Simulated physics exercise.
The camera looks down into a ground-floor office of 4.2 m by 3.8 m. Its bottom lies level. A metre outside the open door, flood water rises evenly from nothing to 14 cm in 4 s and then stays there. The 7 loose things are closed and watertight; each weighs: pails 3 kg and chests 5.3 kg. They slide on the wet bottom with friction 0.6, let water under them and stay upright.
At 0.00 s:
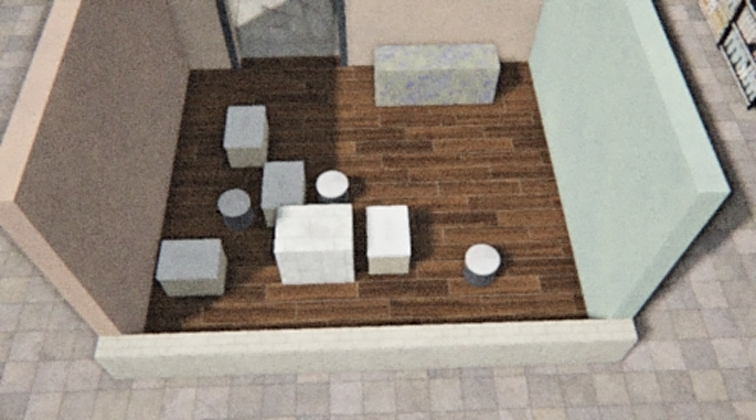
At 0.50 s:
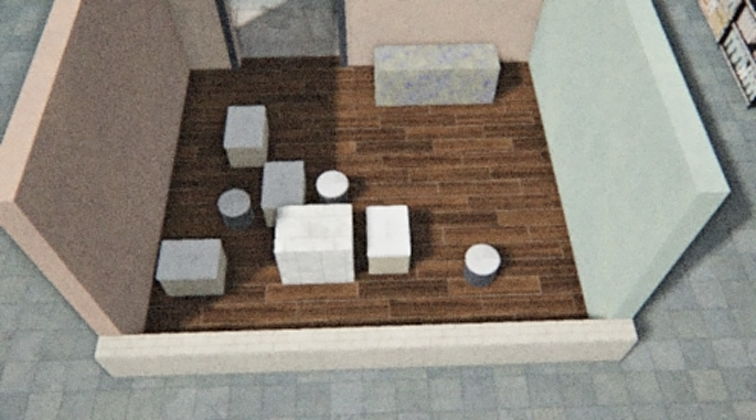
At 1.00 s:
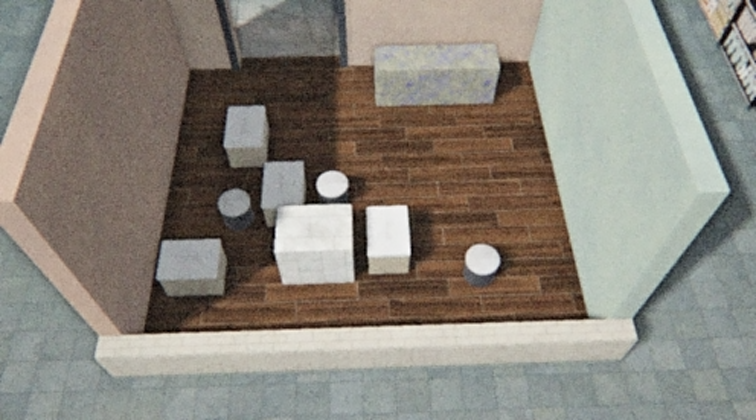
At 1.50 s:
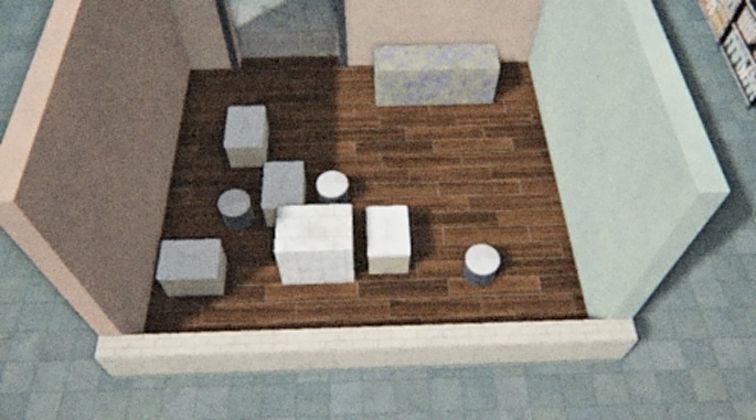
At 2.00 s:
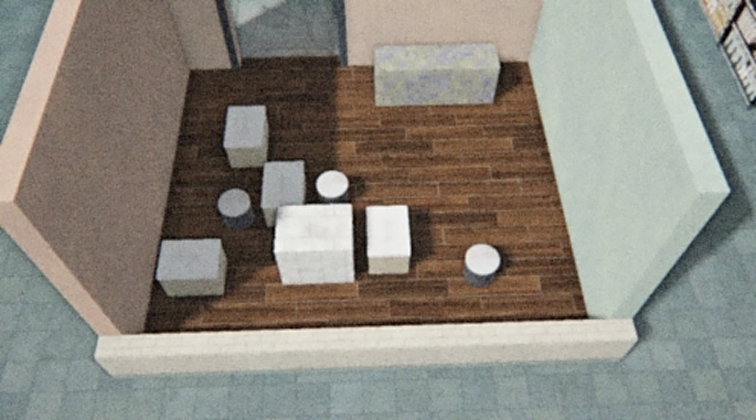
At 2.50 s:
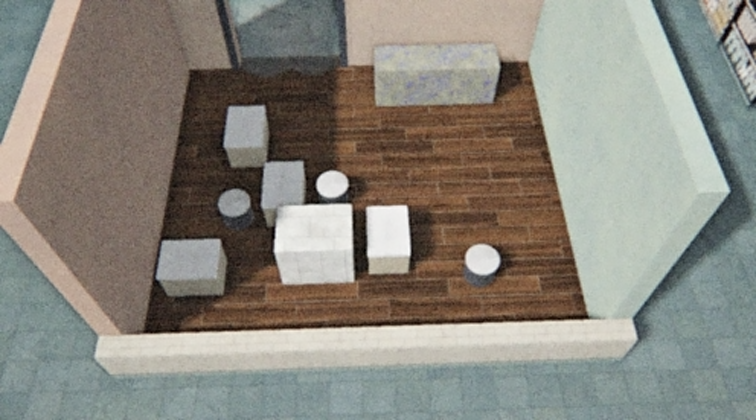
The footage shows an office with a dark wooden floor, pale boxes and round objects seen from above, as the beige paving outside turns blue-grey and the doorway area takes on a bluish tint, while everything inside stays still.
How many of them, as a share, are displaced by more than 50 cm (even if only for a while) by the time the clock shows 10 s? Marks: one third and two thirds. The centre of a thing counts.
That comes to at least two thirds.
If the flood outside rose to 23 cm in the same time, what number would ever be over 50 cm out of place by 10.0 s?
Then 7.
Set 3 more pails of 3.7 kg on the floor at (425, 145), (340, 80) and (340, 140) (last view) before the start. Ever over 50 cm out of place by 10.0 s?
In that order: Under, under, over.
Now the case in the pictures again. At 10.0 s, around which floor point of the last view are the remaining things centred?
Around (348, 289).
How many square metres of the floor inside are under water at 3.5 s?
Some 1.5 m2.
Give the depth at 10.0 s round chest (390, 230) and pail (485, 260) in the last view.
About 7 and 5 cm.
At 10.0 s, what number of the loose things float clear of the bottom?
6 of them.
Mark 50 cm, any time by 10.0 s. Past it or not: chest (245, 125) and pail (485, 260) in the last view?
In turn: Over, short of it.
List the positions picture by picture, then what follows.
The first frame shows a pail at (483, 259) rests on the ground; a chest at (388, 230) rests on the ground; 0.0 m2 under water; 0 of 7 have shifted.
The second frame shows a pail at (483, 259), on the bottom; a chest at (388, 230) rests on the ground; 0.0 m2 under water; 0 of 7 have shifted.
The third frame shows a pail at (483, 259) rests on the ground; a chest at (388, 230), on the bottom; water covers 0.0 m2; 0 of 7 have shifted.
The fourth frame shows a pail at (483, 259), on the bottom; a chest at (388, 230) rests on the ground; water covers 0.0 m2; 0 of 7 have shifted.
The fifth frame shows a pail at (483, 259), on the bottom; a chest at (388, 230) rests on the ground; 0.0 m2 under water; 0 of 7 have shifted.
The sixth frame shows a pail at (483, 259), on the bottom; a chest at (388, 230) rests on the ground; 0.1 m2 under water; 0 of 7 have shifted.
After 3.5 s 0 of 7 are over 50 cm from their spots; 0 afloat.
After 4.5 s 0 of 7 are over 50 cm from their spots; 0 afloat.
After 7.0 s 3 of 7 are over 50 cm from their spots; 5 afloat.
After 10.0 s 6 of 7 are over 50 cm from their spots, and 6 have been at some point; 6 afloat.
